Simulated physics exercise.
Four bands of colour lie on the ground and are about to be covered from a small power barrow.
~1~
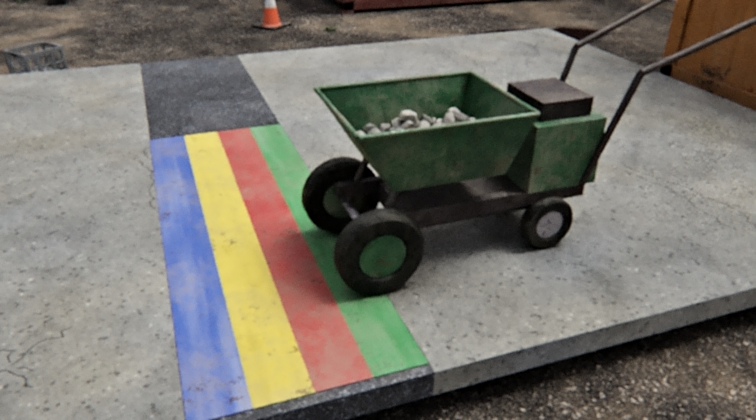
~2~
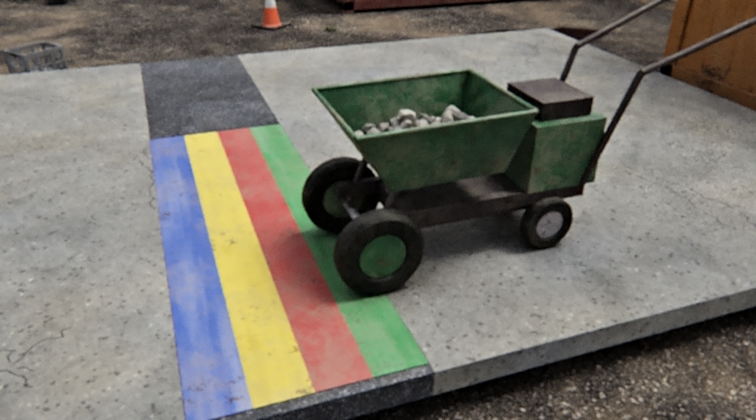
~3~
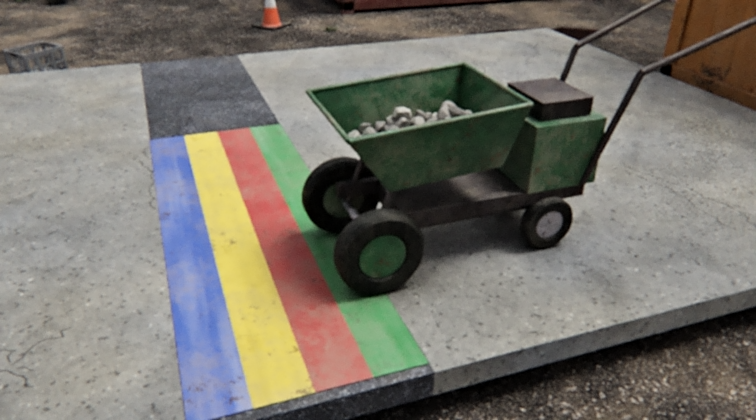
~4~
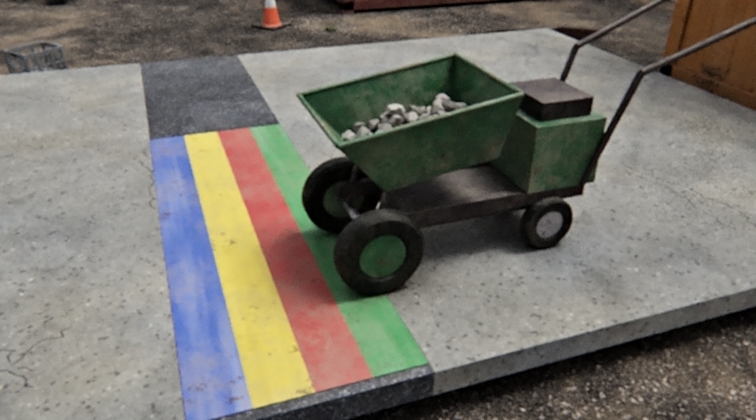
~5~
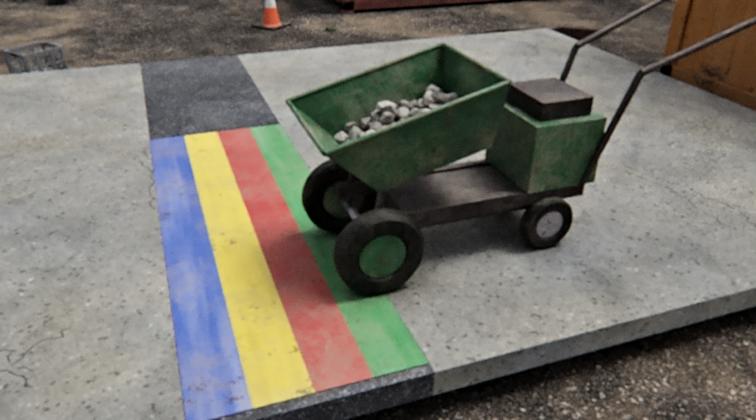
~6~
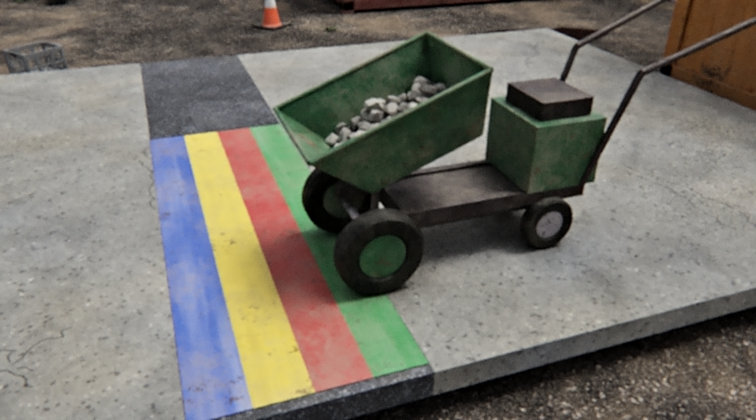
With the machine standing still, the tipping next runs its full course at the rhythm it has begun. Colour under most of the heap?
Blue.
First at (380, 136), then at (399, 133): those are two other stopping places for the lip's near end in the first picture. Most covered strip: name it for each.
First attempt: Yellow. Second attempt: That yellow strip.
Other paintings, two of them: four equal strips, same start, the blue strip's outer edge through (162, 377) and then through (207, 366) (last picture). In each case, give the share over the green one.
First case 0 per cent, second case 0 per cent.
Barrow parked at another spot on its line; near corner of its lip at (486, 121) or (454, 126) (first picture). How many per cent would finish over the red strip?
30 % and 40 %.
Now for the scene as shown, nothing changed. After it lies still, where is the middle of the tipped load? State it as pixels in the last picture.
Roughly at pixel (200, 282).
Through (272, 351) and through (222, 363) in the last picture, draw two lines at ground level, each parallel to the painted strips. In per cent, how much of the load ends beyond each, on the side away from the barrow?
Estimate: 90 % and 50 %, respectively.
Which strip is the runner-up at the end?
Second: The yellow strip.
Soon, skip tipped steeply; all in the skip.
A while on, skip tipped right over; nearly all in the skip; a stray few over the yellow strip; a stray few over the blue strip.
Towards the end, skip tipped right over; about a third in the skip; a small part over the yellow strip; about a third over the blue strip; about a quarter off the paint.
Finally, skip tipped right over; a small part in the skip; none over the green strip; none over the red strip; about a quarter over the yellow strip; about half over the blue strip; about a quarter off the paint.
